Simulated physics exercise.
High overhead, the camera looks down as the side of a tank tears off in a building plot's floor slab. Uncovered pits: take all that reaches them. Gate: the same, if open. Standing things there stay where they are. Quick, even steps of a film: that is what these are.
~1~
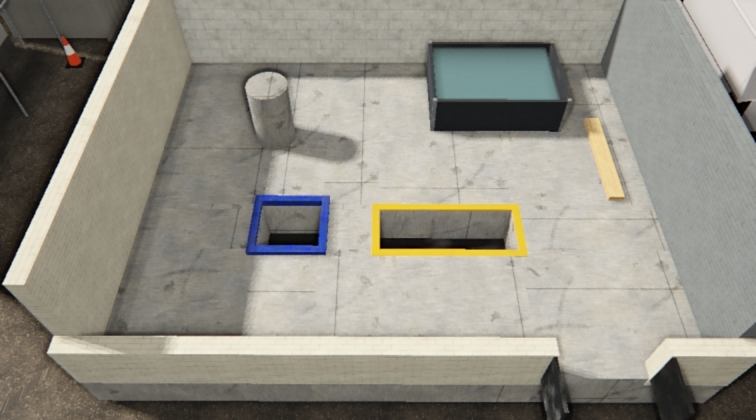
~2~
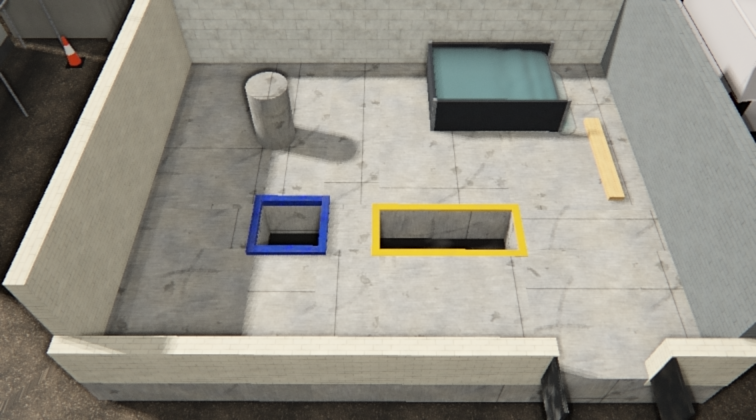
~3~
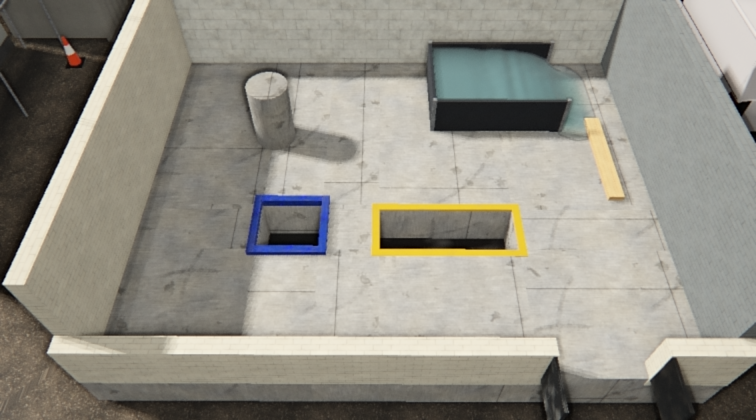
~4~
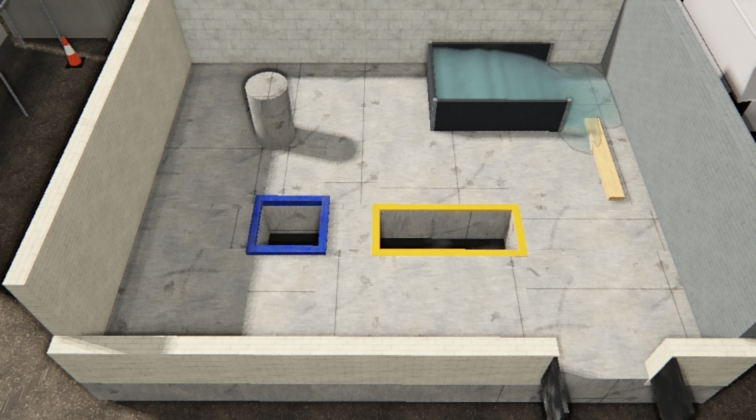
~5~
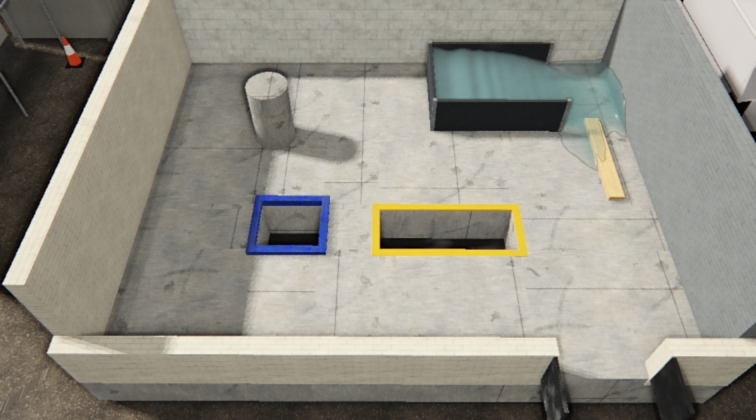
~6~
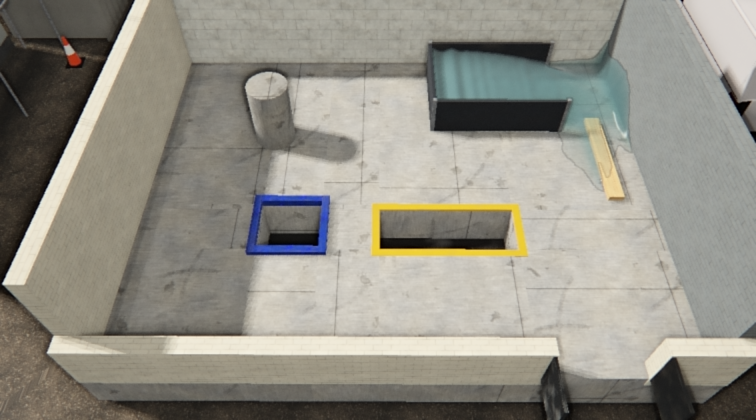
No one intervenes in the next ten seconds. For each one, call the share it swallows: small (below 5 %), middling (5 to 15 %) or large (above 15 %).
Calls: Gate - large; yellow pit - middling; blue pit - small.
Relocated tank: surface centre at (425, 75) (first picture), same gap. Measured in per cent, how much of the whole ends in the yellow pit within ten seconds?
Within ten seconds, 14 percent of the total ends up in the yellow pit.
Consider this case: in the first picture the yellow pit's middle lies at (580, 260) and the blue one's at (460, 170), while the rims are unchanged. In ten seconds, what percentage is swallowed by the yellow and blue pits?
Yellow gets 40 in a hundred; blue gets 0 in a hundred.
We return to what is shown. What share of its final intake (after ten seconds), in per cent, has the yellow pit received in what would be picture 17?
Some 0 per cent.
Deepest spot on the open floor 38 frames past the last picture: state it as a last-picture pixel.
I would point to (558, 92).
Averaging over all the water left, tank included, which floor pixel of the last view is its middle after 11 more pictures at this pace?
Near (547, 108) in the last view.
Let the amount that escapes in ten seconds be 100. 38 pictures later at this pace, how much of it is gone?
Result, approximate: 65 per cent.
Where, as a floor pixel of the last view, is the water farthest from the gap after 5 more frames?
Pixel estimate: (603, 252).
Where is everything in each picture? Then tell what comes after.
In the first picture, still water in the tank at (496, 74).
In the second picture, the front is at a hidden place, out from the gap at (552, 92).
In the third picture, water pours out at (552, 94) and has run to (586, 135).
In the fourth picture, water pours out at (552, 94) and has run to (591, 152).
In the fifth picture, water pours out at (552, 94) and has run to (596, 167).
In the sixth picture, water pours out at (552, 94) and has run to (602, 188).
A moment on, water covers 10 % of the floor; the gate 0 %, the yellow pit 0 %, the blue pit 0 %.
Next, water covers 15 % of the floor; the gate 0 %, the yellow pit 0 %, the blue pit 0 %.
Then, water covers 35 % of the floor; the gate 2 %, the yellow pit 1 %, the blue pit 0 %.
Later, water covers 55 % of the floor; the gate 13 %, the yellow pit 3 %, the blue pit 0 %.
In the end, water covers 80 % of the floor; the gate 19 %, the yellow pit 7 %, the blue pit 0 %.
